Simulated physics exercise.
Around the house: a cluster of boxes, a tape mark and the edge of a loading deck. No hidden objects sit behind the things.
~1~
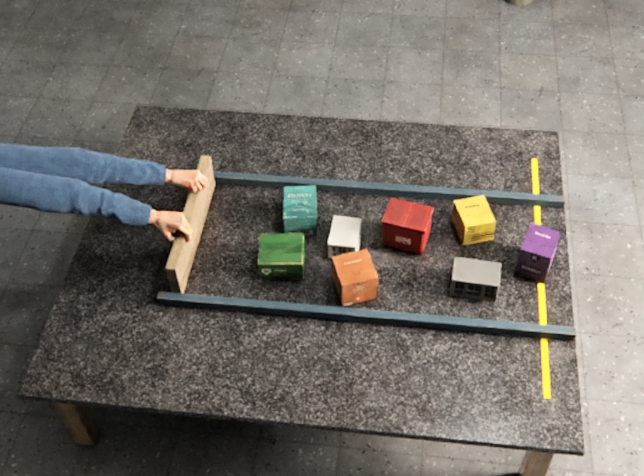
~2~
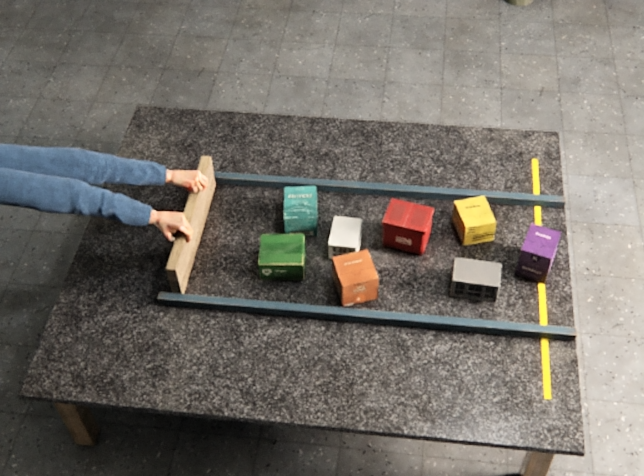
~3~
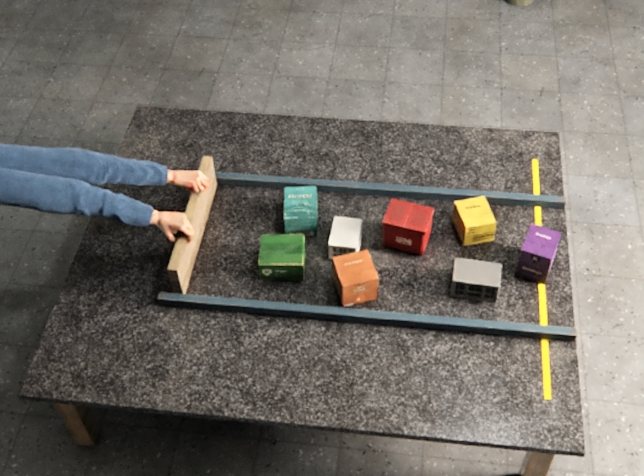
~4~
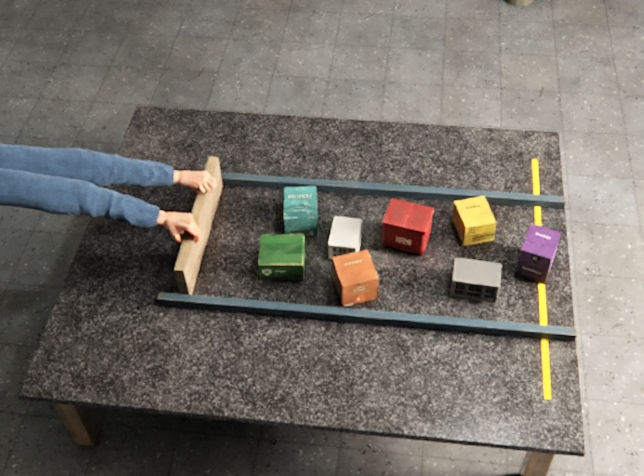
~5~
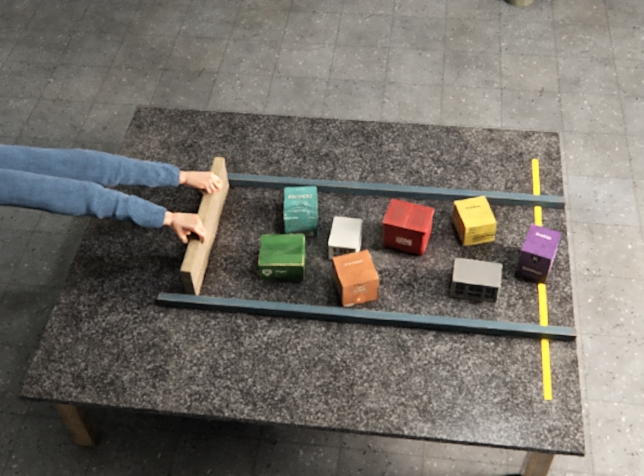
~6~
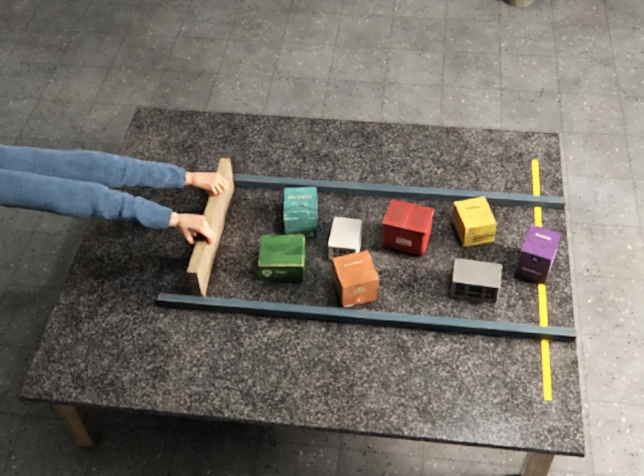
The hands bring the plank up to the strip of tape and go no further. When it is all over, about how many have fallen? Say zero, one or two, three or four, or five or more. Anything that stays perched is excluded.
When it is all over, the number fallen is five or more.
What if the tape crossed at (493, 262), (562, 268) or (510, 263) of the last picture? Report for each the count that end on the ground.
It would be 3, then 8, then 4.
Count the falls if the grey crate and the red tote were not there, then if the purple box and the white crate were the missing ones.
Fallen: 4, and 4 in the other try.
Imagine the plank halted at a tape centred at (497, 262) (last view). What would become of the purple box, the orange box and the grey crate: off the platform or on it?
What happens is that the purple box winds up off it, the orange box rests in place and the grey crate winds up off it.
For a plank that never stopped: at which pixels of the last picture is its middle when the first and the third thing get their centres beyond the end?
At (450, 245) for the first, at (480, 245) for the third.
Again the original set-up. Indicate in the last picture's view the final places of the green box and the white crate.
First (568, 297), then (563, 268).
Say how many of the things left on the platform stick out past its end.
The count is 3.
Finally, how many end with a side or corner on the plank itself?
Contact count: 3.
Soon after, none off yet; purple box at rest near (538, 255); grey crate at rest near (476, 281); yellow box at rest near (474, 222).
Then, none off yet; purple box at rest near (539, 254); grey crate moved a little near (498, 280); yellow box moved about its own width near (512, 217).
Further on, none off yet; purple box tipped well over near (598, 262); grey crate moved well along near (566, 275); yellow box moved well along near (569, 217).
By the end, the number that fall off is five or more; fallen, orange box, red tote, yellow box, grey crate and purple box.
